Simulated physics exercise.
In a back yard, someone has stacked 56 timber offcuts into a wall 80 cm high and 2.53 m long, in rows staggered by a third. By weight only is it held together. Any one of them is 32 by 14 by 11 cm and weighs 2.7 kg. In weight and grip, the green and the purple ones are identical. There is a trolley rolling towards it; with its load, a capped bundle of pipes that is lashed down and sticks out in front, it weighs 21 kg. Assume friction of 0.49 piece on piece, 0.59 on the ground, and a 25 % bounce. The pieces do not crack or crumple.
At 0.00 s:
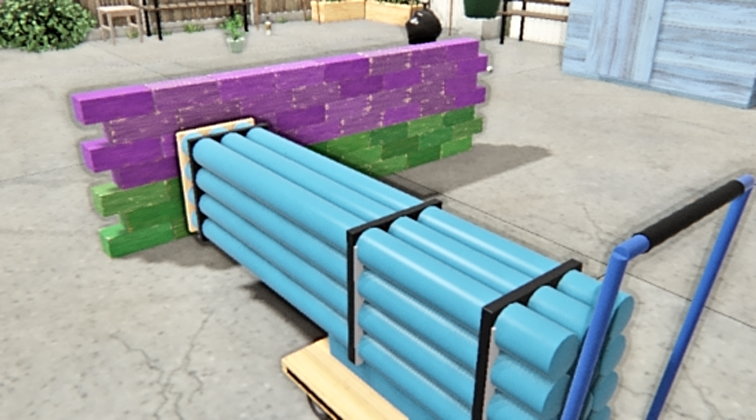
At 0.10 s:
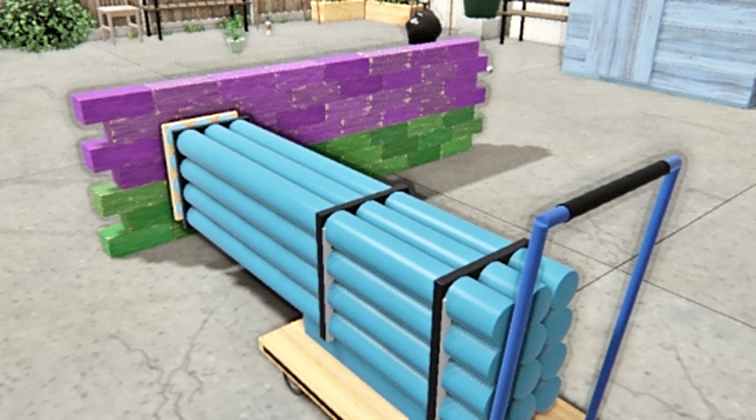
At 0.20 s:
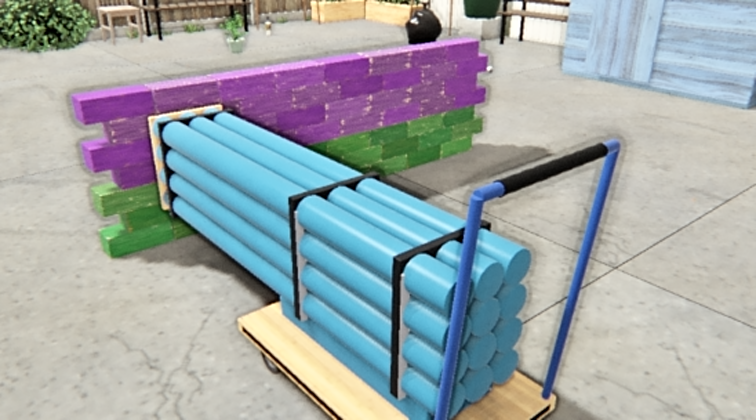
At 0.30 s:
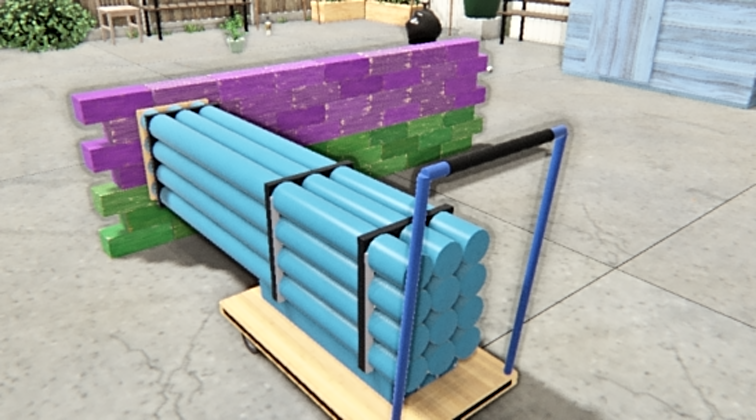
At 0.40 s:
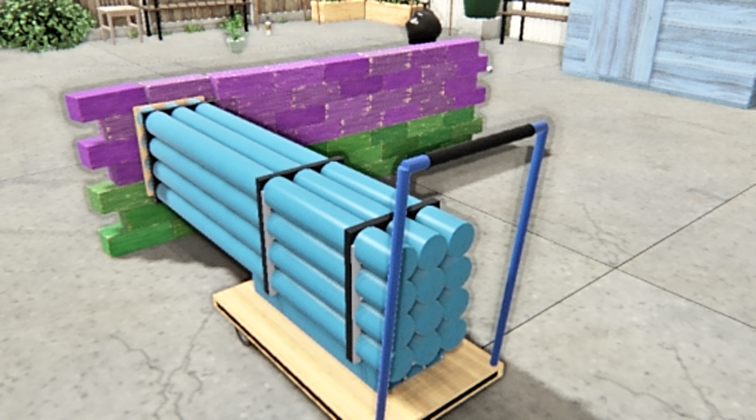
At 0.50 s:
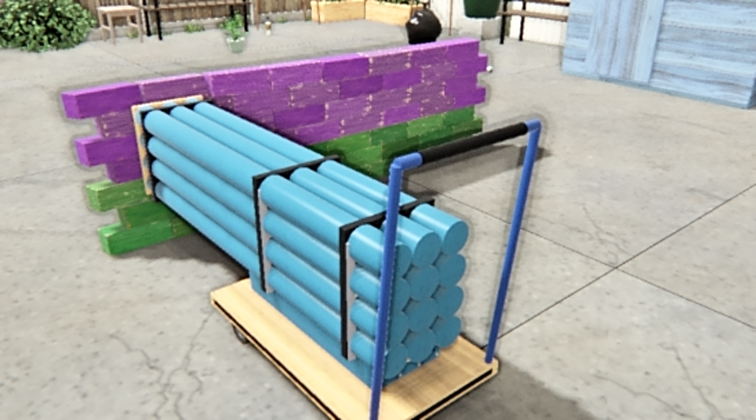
In a back yard, a trolley carrying a strapped bundle of blue pipes rolls up to a low wall of purple and green blocks; the bundle's capped front end pushes into it, shifting and slightly tilting some blocks near the left end.
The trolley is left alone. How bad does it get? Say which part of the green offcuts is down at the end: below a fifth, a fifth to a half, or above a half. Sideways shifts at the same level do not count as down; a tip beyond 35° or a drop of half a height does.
Below a fifth.
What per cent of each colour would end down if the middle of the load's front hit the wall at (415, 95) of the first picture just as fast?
Then green 0, purple 0 per cent.
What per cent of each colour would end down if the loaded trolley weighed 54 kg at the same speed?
You'd get green at 20 and purple at 40 per cent down.
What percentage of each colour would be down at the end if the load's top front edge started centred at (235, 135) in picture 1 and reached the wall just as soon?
Down at the end: Green 20 per cent, purple 40 per cent.
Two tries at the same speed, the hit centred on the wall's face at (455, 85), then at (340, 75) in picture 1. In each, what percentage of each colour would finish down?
You'd get green at 20 followed by 0, and purple at 40 followed by 30 percent.
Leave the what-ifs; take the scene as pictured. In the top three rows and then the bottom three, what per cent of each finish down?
Top 40 per cent versus bottom 10 per cent.
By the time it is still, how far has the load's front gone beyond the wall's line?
5 cm beyond.
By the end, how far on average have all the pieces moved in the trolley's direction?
About 15 cm.
Around 0.70 s, load 7 cm past the wall's line, stopped; none of the 24 green offcuts down (0 of 56 in all colours); top green offcut tipped 15°.
Around 0.96 s, load 7 cm past the wall's line, still rolling; none of the 24 green offcuts down (3 of 56 in all colours); top green offcut tipped 33°.
Around 1.16 s, load 7 cm past the wall's line, stopped; 2 of the 24 green offcuts down (14 of 56 in all colours); top green offcut tipped 71°, 11 cm lower.
Around 1.34 s, load 7 cm past the wall's line, stopped; 3 of the 24 green offcuts down (15 of 56 in all colours); top green offcut on its side.
Finally (2.0 s), load 7 cm past the wall's line, stopped; 3 of the 24 green offcuts down (15 of 56 in all colours); top green offcut on its side; top purple offcut unmoved. That is 12 per cent. Seen by the last camera, middles, top green offcut near (119, 214), top purple offcut near (384, 61).
